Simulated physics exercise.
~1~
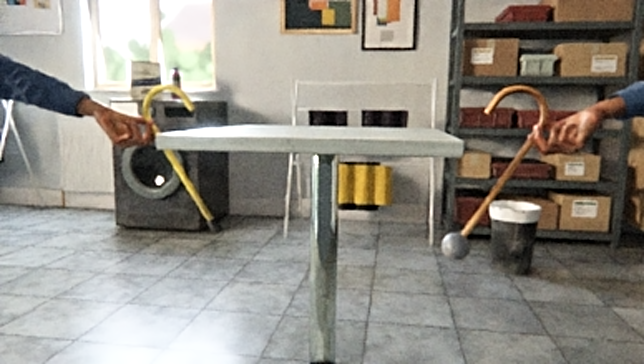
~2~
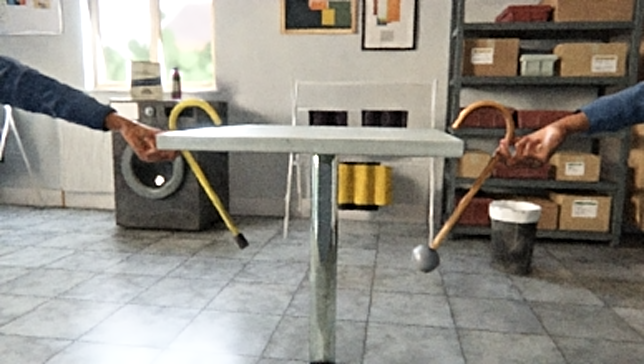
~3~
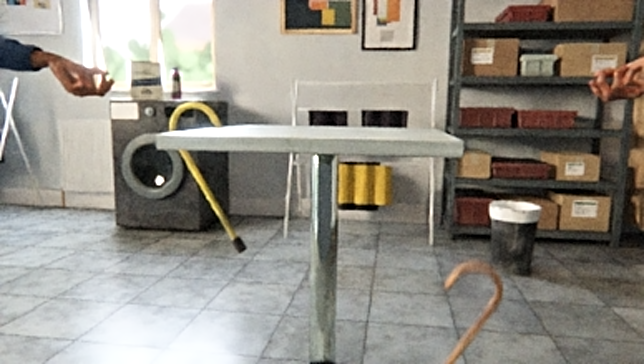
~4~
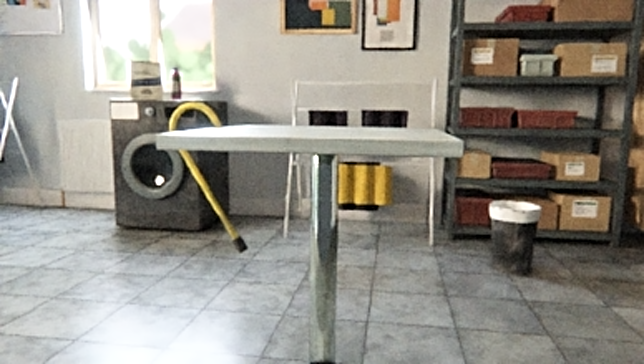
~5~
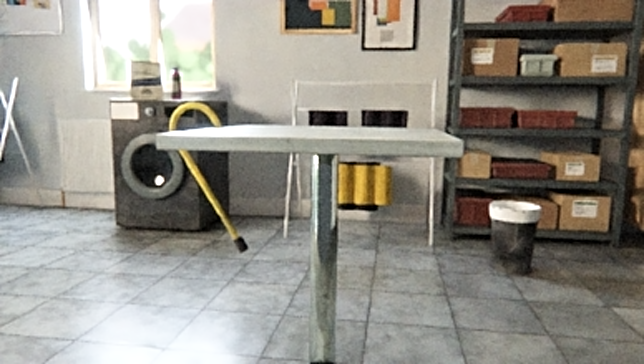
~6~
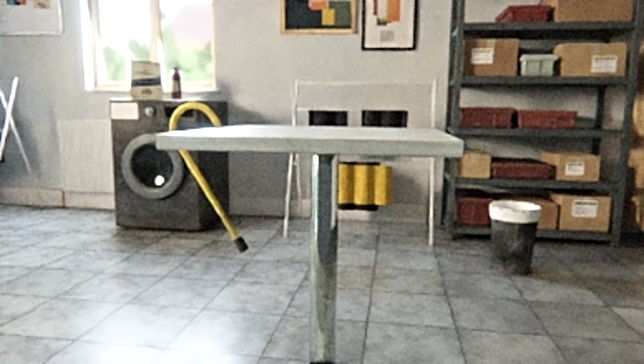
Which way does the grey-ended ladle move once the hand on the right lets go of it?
The ladle moves down, dropping away from the right edge of the table.
